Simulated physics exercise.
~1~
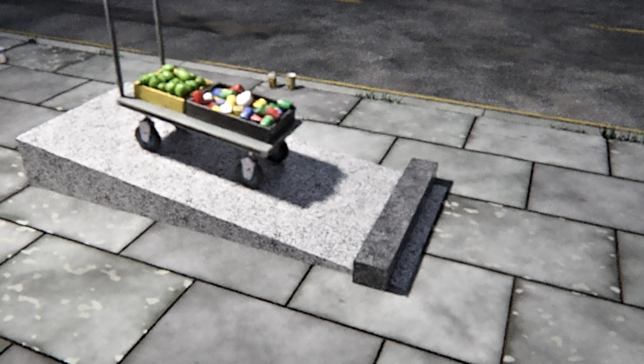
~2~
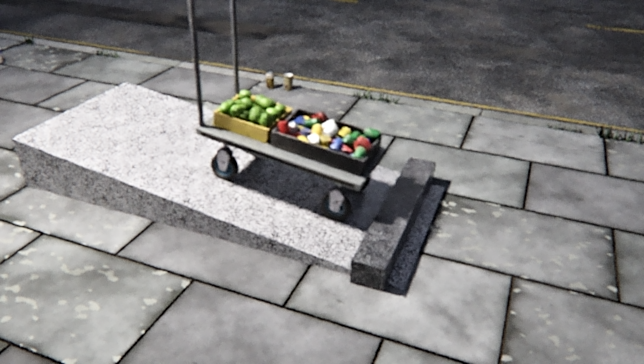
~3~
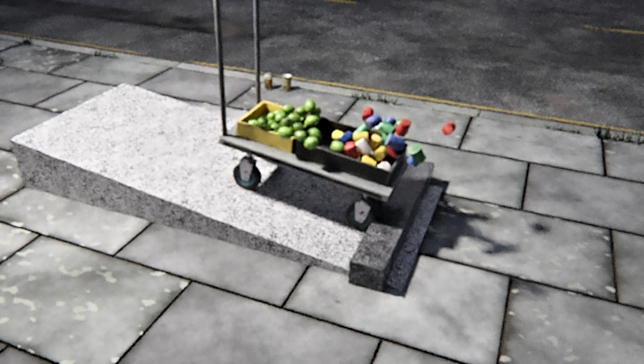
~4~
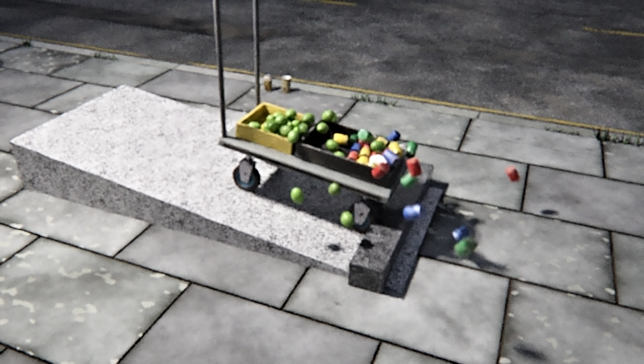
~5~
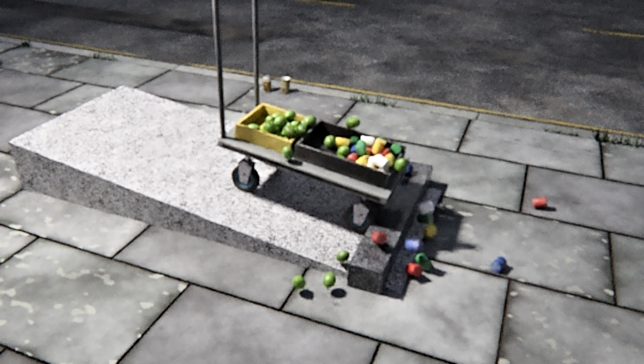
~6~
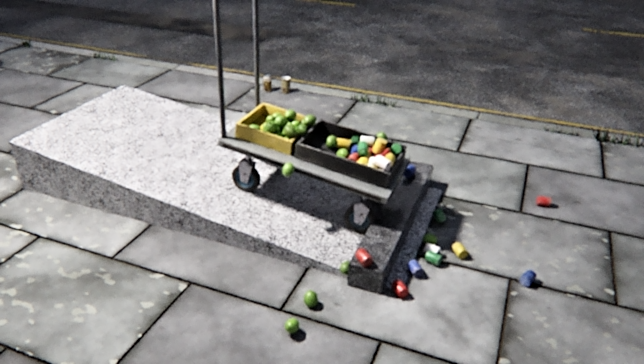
A trolley carrying limes in a yellow tote and colourful jars in a black one rolled right down a stone ramp and stopped against the raised kerb, flinging some of both onto the paving, while many stayed in their totes.
